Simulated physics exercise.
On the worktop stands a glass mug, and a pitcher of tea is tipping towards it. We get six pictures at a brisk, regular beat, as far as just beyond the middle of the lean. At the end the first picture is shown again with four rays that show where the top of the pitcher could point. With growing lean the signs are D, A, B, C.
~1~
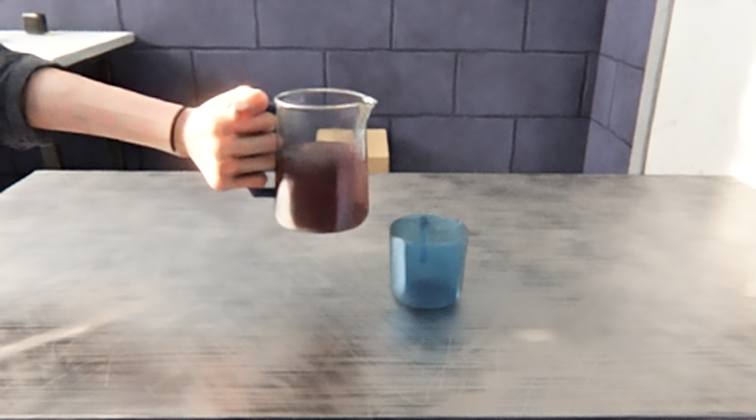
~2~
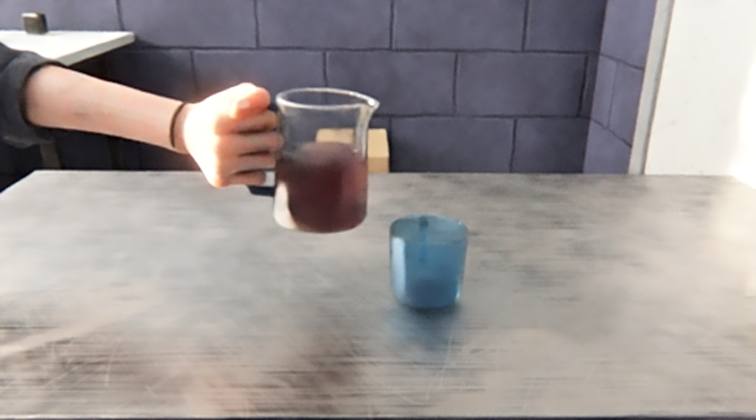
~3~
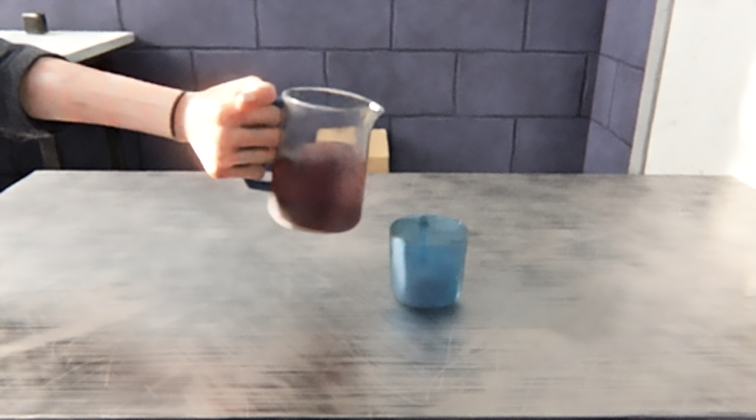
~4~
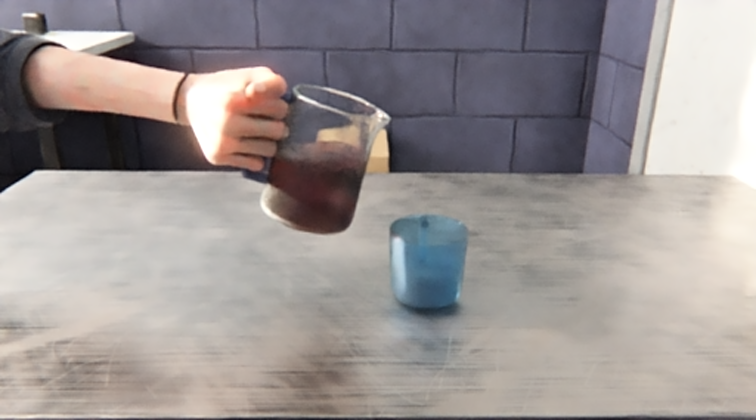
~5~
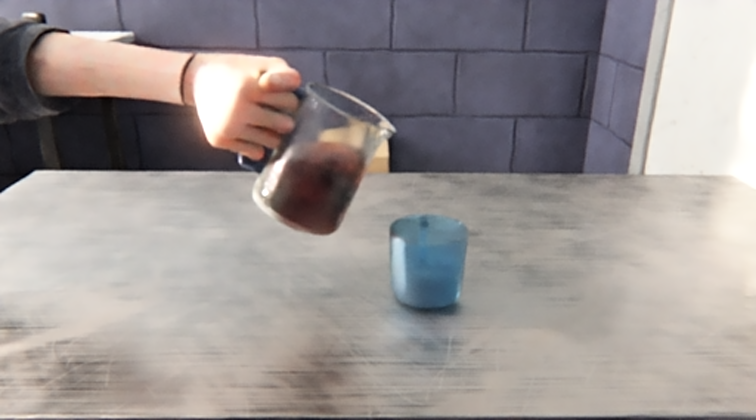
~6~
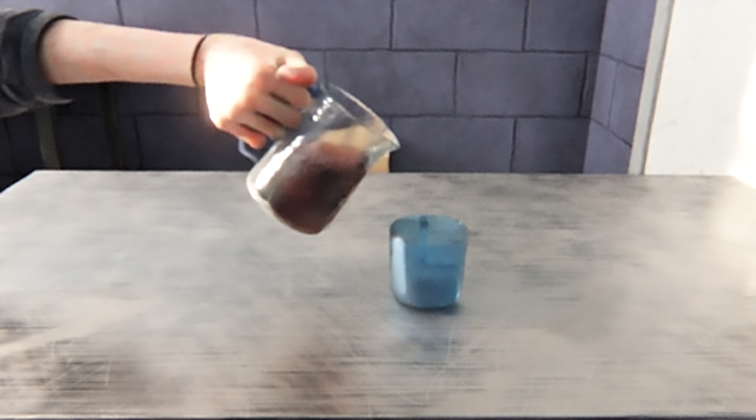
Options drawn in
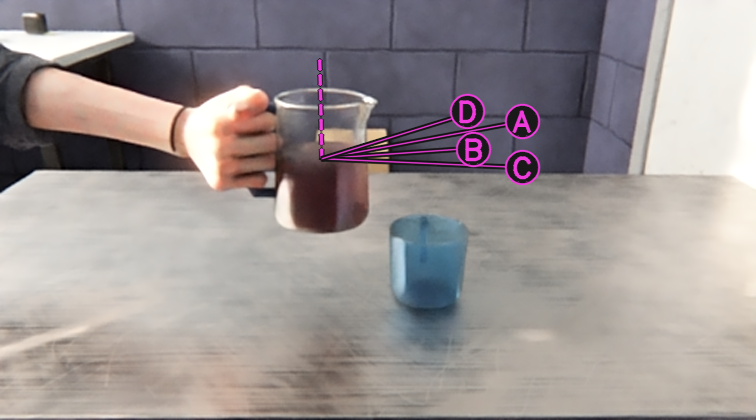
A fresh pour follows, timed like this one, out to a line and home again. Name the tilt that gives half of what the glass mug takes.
The best mark is A.
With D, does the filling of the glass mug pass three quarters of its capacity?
No.
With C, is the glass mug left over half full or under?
Over half.
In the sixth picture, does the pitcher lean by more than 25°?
Yes, it does.
In magenta, A at (506, 124); B at (456, 149); C at (505, 166); D at (451, 118).
If A is chosen, the glass mug ends with about 51 % of what it can hold.
If B is chosen, the glass mug ends with about 62 % of what it can hold; 6 % of the tea is spilt.
If C is chosen, the glass mug ends with about 77 % of what it can hold; 7 % of the tea is spilt.
If D is chosen, the glass mug ends with about 35 % of what it can hold.
